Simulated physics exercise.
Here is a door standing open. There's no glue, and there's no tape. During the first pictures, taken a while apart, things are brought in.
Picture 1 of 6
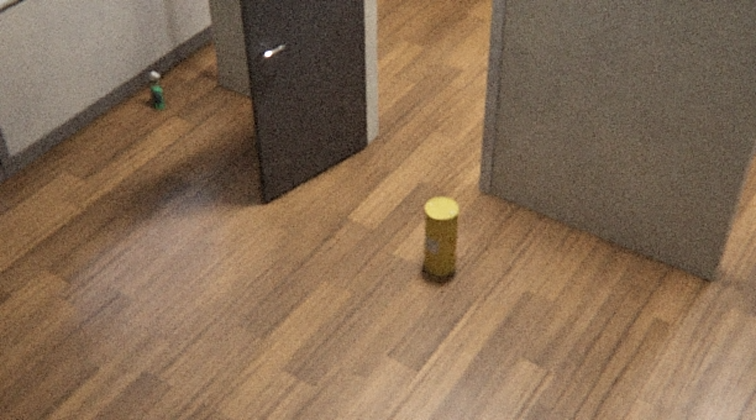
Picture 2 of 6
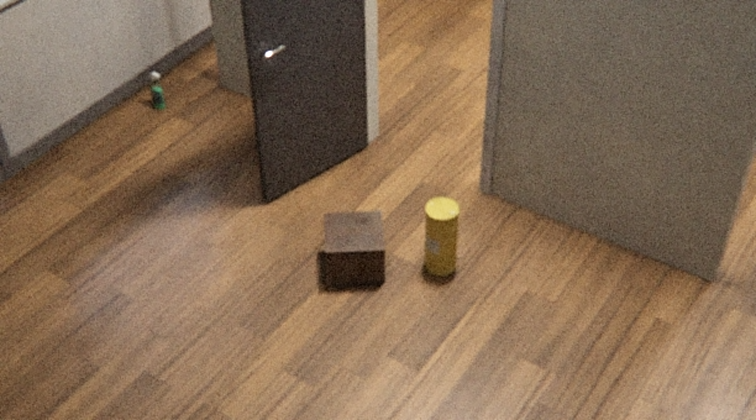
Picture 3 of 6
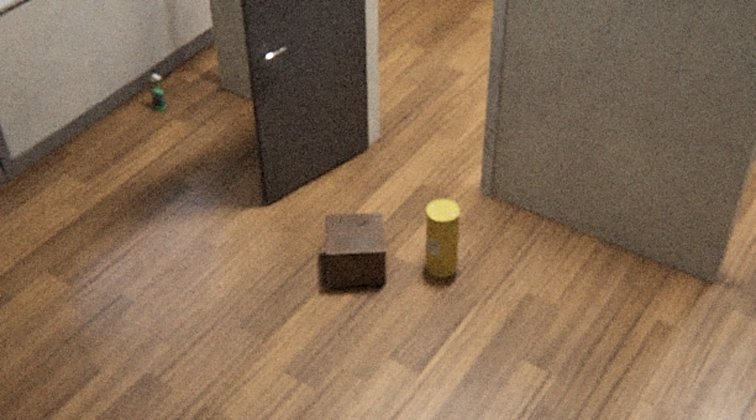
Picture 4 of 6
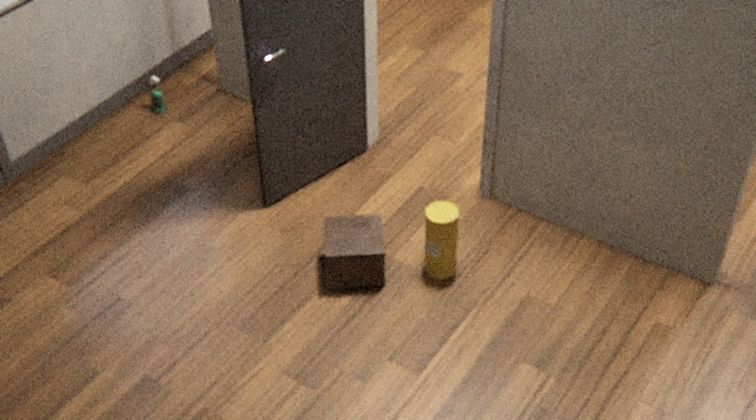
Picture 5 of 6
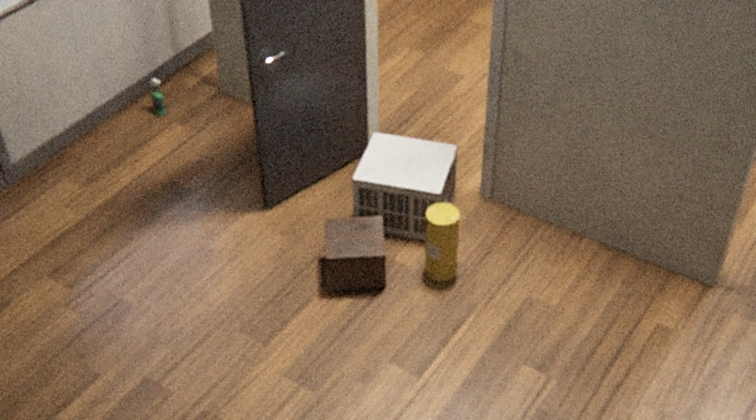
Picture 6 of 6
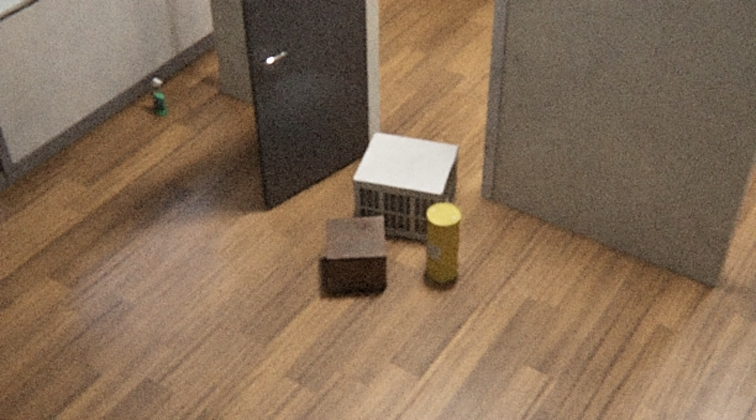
A dark brown box appears on the wood-plank floor just left of a yellow canister, and later a white, slatted-sided chest appears behind them, in a room seen from above. A dark door stands wide open beyond, with a grey partition at right and a small green bottle by the pale wall at far left. Nothing else visibly moves, and the view stays nearly steady.
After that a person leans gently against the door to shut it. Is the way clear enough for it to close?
The door's path is barred.
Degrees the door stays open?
It stays open at around 60°.
Then, 0.50 s later than the last frame, door at 92°.
Then, 0.80 s later than the last frame, door at 78°.
Then, 1.00 s later than the last frame, door at 67°.
When it is over, door at 62°; all 3 as before. End places, in pixels of the last picture, white chest near (410, 187).
